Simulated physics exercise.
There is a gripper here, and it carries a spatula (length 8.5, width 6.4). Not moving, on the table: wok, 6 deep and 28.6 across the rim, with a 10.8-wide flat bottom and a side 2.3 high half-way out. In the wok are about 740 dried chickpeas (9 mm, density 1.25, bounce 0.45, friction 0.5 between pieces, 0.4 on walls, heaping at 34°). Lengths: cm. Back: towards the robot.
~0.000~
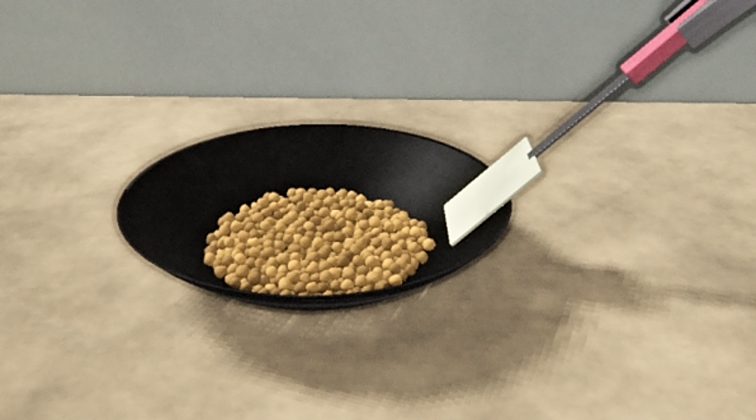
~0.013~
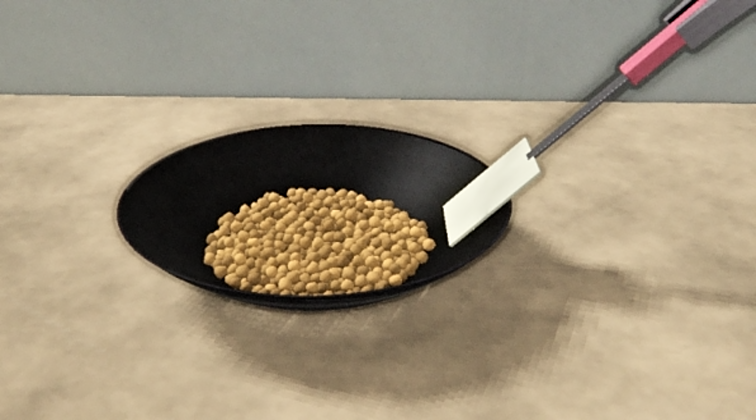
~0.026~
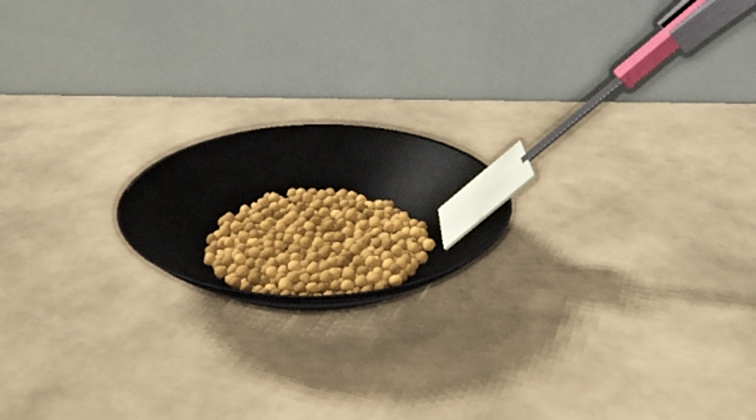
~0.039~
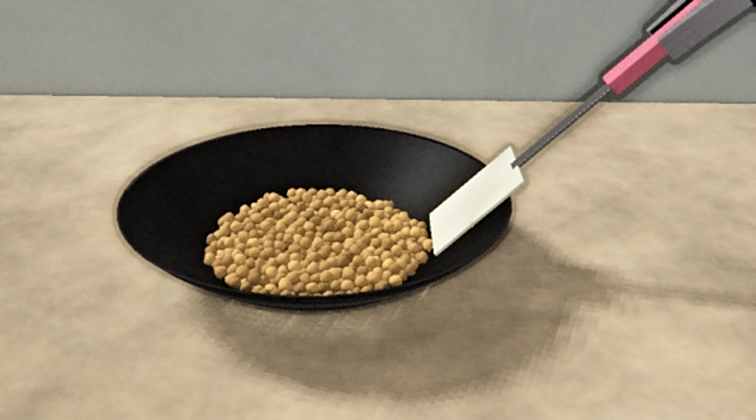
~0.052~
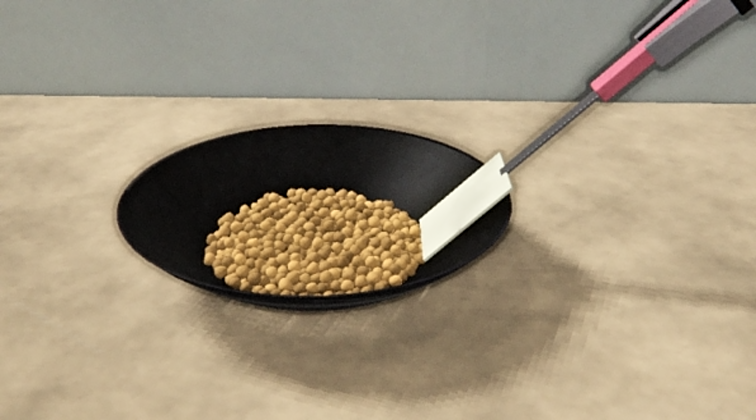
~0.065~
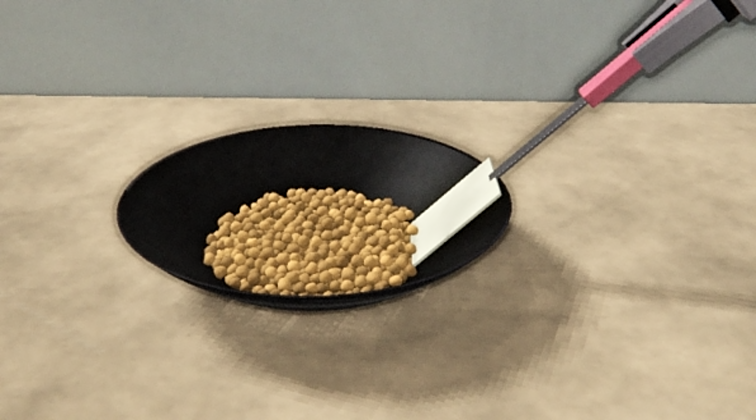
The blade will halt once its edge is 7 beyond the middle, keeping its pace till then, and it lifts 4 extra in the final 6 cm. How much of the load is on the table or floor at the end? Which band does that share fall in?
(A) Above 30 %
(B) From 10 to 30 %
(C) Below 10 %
(C) Below 10 %.
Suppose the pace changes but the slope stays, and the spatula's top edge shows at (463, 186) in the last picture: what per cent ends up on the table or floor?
Near 20 in a hundred.
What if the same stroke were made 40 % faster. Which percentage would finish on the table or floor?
In that case, around 10 per cent would end on the table or floor.
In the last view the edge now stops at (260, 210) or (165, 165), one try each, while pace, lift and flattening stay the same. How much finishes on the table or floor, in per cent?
Roughly 0 and 20 per cent.
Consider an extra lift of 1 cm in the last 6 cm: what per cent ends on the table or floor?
Some 0 in a hundred.
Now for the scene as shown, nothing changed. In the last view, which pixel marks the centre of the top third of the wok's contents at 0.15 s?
(284, 233).
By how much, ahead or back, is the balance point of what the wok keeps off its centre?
The balance point is about 4.0 cm ahead.
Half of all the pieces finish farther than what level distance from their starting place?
Distance: Near 3 cm.
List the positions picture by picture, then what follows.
The spatula top edge at (534, 154), sloping 45°; upper third of the load around (315, 238), from x 210 to 430, top at y 195; 744 in the wok, in the first frame.
The spatula top edge at (533, 155), sloping 45°; upper third of the load around (315, 238), from x 210 to 430, top at y 195, in the second frame.
The spatula top edge at (528, 158), sloping 45°; upper third of the load around (315, 238), from x 210 to 430, top at y 195, in the third frame.
The spatula top edge at (517, 164), sloping 45°; upper third of the load around (315, 238), from x 210 to 430, top at y 195, in the fourth frame.
The spatula top edge at (506, 170), sloping 45°; upper third of the load around (313, 238), from x 210 to 425, top at y 195, in the fifth frame.
The spatula top edge at (495, 176), sloping 45°; upper third of the load around (315, 236), from x 210 to 420, top at y 195; 744 in the wok, in the sixth frame.
After 0.15 s, sloping 45°, highest piece 4 above the table; 744 in the wok.
After 0.24 s, sloping 45°, highest piece 6 above the table; 744 in the wok.
After 0.48 s, sloping 45°, highest piece 7 above the table; 727 in the wok, 11 on the table or floor, 6 on the blade or in flight.
After 1.53 s, sloping 45°, highest piece 6 above the table; 726 in the wok, 18 on the table or floor.
In the end, 726 in the wok, 18 on the table or floor. That is 2 % on the table or floor.
